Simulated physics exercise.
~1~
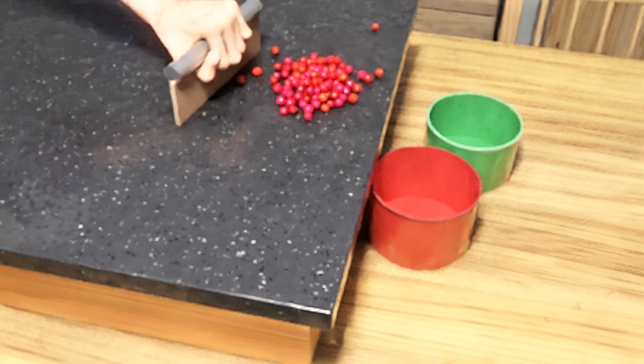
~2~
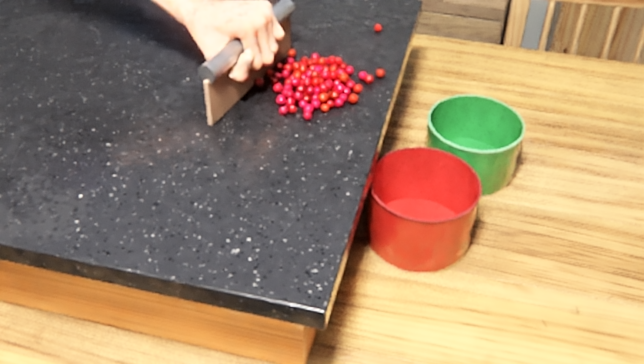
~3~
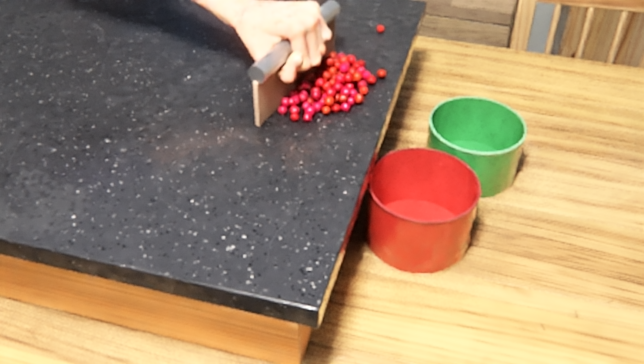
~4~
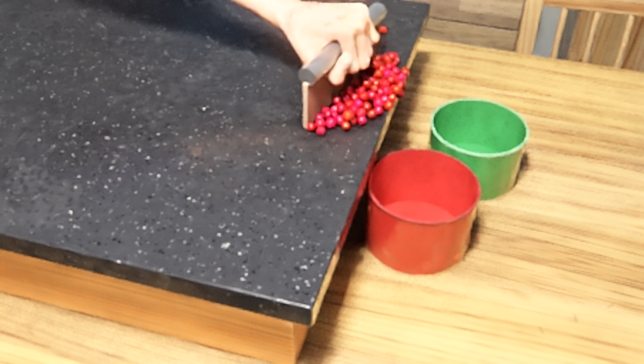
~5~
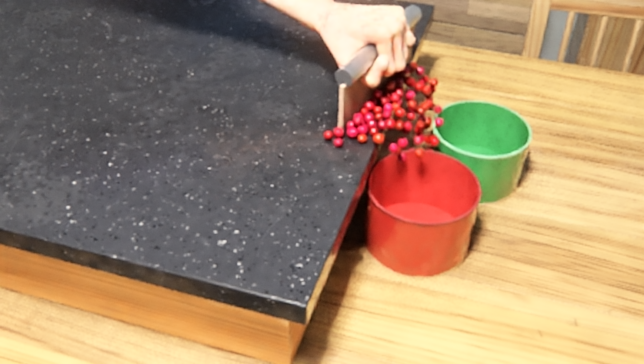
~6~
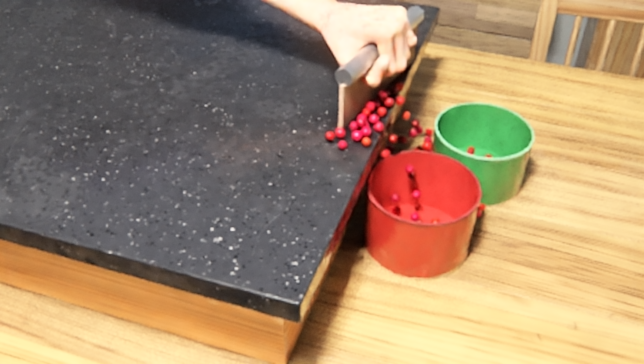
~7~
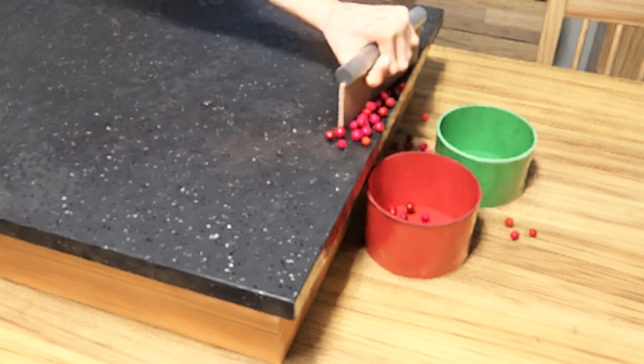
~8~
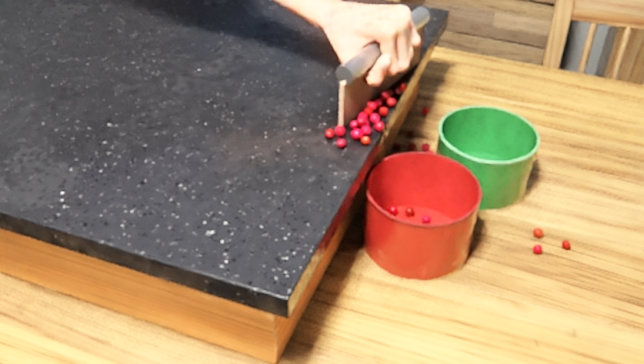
A hand with a scraper pushed a pile of red berries rightward across a speckled black countertop until they spilled over the edge, where a few landed in the red pot, many missed both pots, and some stayed on top beside the stopped blade.
